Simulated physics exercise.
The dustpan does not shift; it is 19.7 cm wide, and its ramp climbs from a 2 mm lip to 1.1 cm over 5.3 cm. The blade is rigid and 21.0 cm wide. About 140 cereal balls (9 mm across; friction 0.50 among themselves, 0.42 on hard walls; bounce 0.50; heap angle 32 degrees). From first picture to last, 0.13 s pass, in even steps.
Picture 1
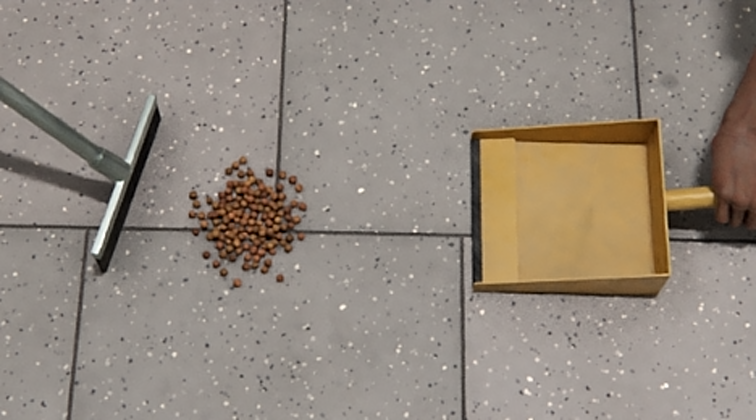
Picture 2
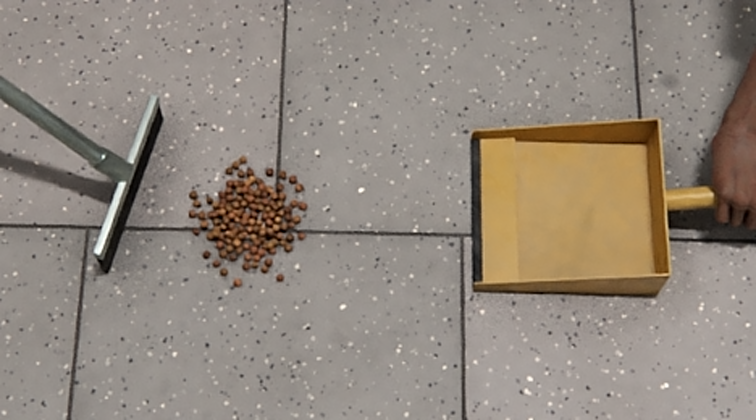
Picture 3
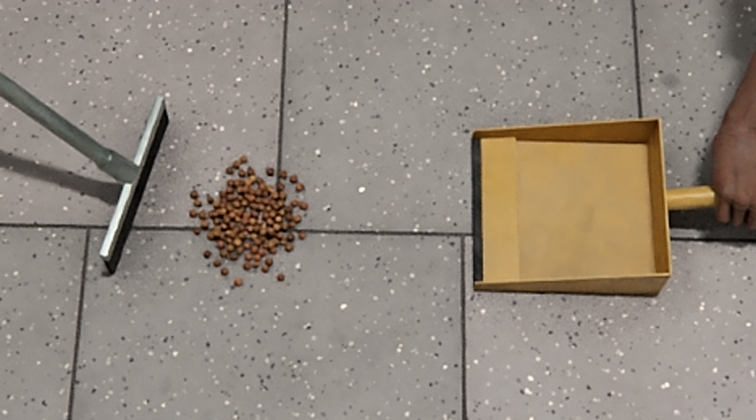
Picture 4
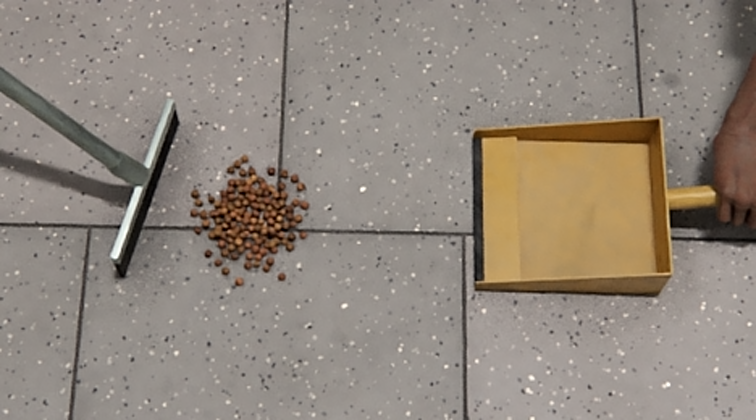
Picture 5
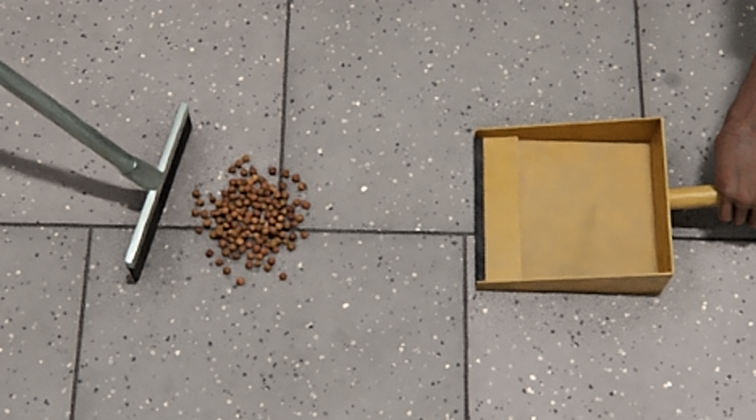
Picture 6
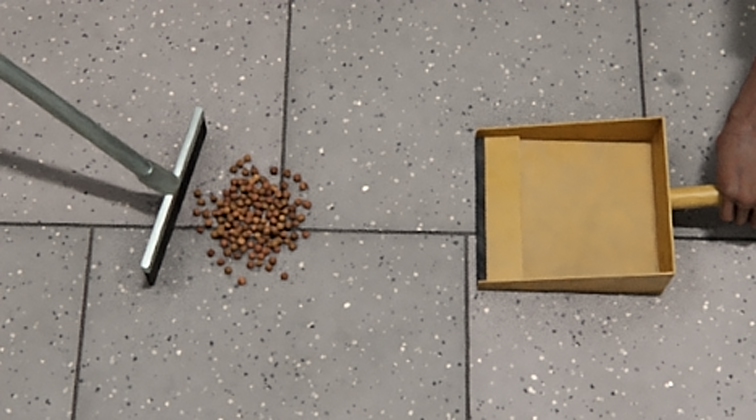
A small heap of brown cereal balls sat untouched on a speckled gray tile floor while a long-handled blade slid right, close to its edge, and a hand held a yellow dustpan still.
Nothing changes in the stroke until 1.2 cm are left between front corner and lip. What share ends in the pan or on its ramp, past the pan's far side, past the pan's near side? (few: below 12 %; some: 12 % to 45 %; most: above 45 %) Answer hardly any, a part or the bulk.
In the pan or on its ramp: A part; past the pan's far side: Hardly any; past the pan's near side: The bulk.
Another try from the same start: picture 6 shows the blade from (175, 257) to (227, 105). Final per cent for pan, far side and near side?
Pan 30, far 0, near 30.
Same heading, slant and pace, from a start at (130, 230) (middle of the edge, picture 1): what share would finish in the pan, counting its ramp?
About 5 per cent.
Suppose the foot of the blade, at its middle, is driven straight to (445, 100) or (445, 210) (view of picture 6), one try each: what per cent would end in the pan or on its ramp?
Some 0 and 15 per cent.
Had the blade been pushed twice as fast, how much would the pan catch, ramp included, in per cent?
Then about 25 per cent.
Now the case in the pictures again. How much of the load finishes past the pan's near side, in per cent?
About 55 per cent.
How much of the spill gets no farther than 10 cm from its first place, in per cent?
Some 0 per cent.
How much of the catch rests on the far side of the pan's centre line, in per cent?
Roughly 0 per cent.
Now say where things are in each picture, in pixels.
The first picture shows blade from (97, 254) to (153, 102), moved 0.0 cm, 0 of the pieces shifted so far; middle of the pieces at (246, 217); pan at (578, 216).
The second picture shows blade from (99, 254) to (155, 102), moved 0.2 cm, 0 of the pieces shifted so far; middle of the pieces at (246, 216).
The third picture shows blade from (106, 256) to (161, 103), moved 0.9 cm, 0 of the pieces shifted so far; middle of the pieces at (246, 216).
The fourth picture shows blade from (116, 259) to (171, 106), moved 2.1 cm, 0 of the pieces shifted so far; middle of the pieces at (247, 215).
The fifth picture shows blade from (130, 263) to (185, 110), moved 3.8 cm, 0 of the pieces shifted so far; middle of the pieces at (249, 215).
The sixth picture shows blade from (146, 268) to (200, 114), moved 5.6 cm, 0 of the pieces shifted so far; middle of the pieces at (250, 215); pan at (583, 214).
Then, 0.25 s after the last picture, middle of the blade 20 cm from the lip; 0 % over the lip, far side 0 %, near side 15 %.
Then, 0.42 s after the last picture, middle of the blade 10 cm from the lip; 0 % over the lip, far side 0 %, near side 40 %.
Then, 0.71 s after the last picture, middle of the blade 4 cm from the lip; 20 % over the lip, far side 0 %, near side 55 %.
In the end, pan 20 %, far side 0 %, near side 55 %, in front of the lip or behind the blade 25 %.
